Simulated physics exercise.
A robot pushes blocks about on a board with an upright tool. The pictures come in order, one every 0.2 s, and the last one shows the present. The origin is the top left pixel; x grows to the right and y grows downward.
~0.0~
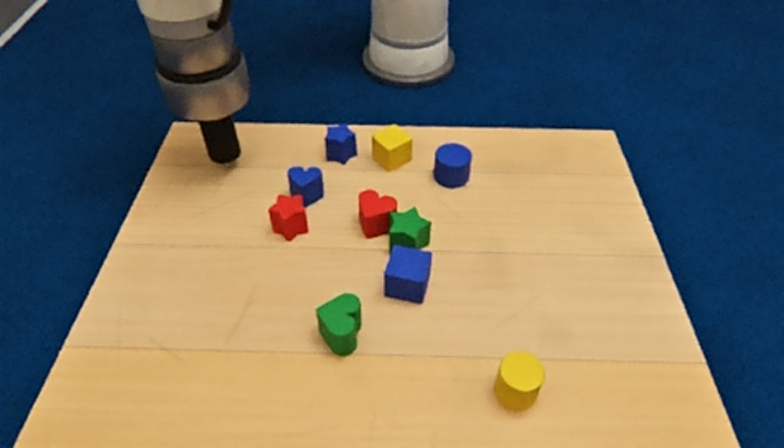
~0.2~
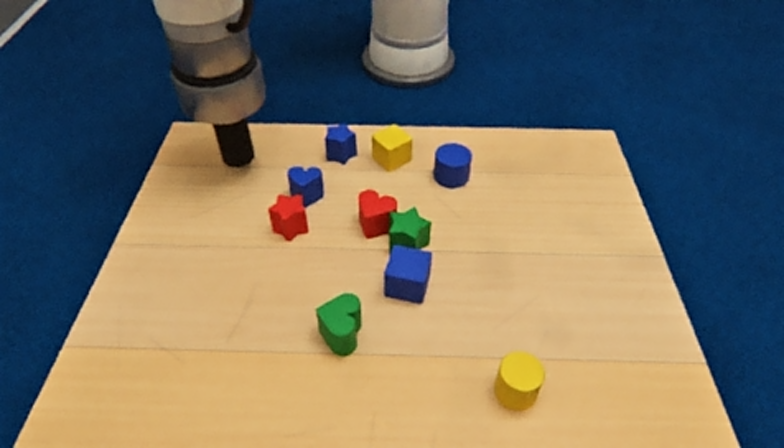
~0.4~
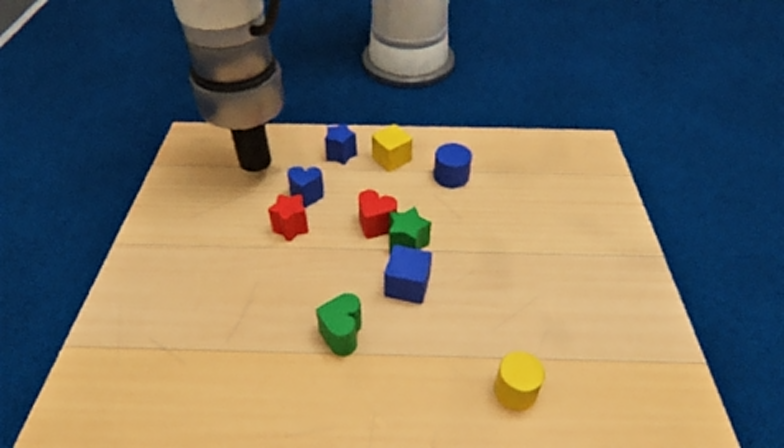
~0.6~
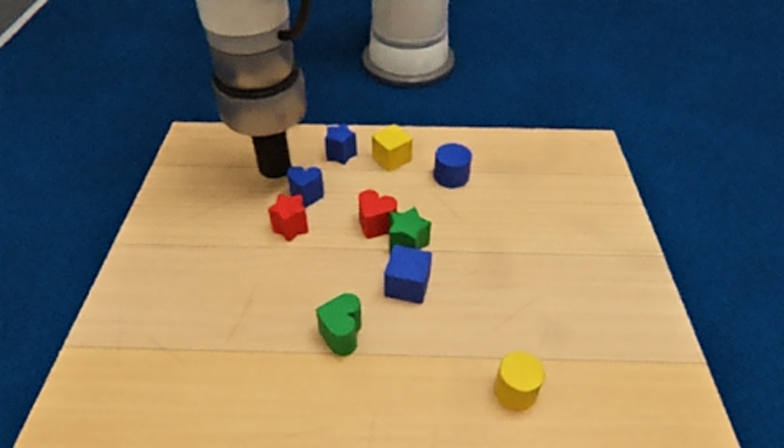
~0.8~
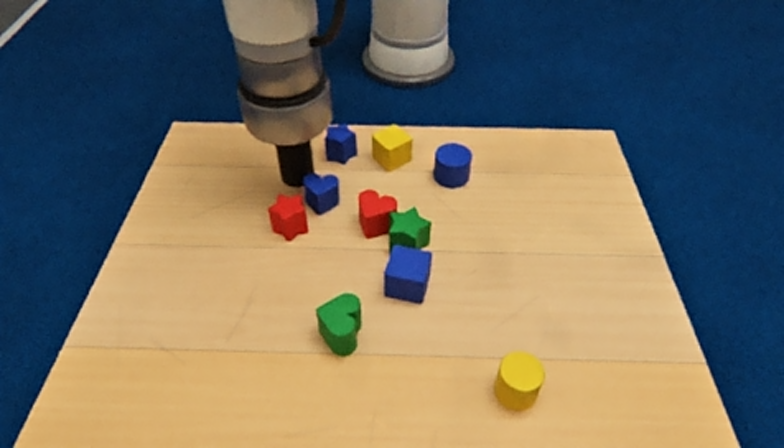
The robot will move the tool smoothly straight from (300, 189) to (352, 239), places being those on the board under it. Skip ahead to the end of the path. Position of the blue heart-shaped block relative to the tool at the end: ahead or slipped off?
The tool still drives it.
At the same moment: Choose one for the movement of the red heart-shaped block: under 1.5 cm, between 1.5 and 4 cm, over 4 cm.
The middle band: 1.5 to 4 cm.
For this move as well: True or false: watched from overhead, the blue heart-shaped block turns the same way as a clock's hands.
False.
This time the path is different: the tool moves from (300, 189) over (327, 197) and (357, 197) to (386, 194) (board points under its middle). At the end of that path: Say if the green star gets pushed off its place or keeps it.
The green star is left alone.
What follows on the original path. Halfway along, tool (324, 200); blue heart-shaped block (349, 200), turned 60° anticlockwise; red heart-shaped block (379, 202).
At the end, tool (351, 227); red star unmoved; blue heart-shaped block (378, 224), turned 75° anticlockwise; red heart-shaped block (394, 199); green star (411, 224).
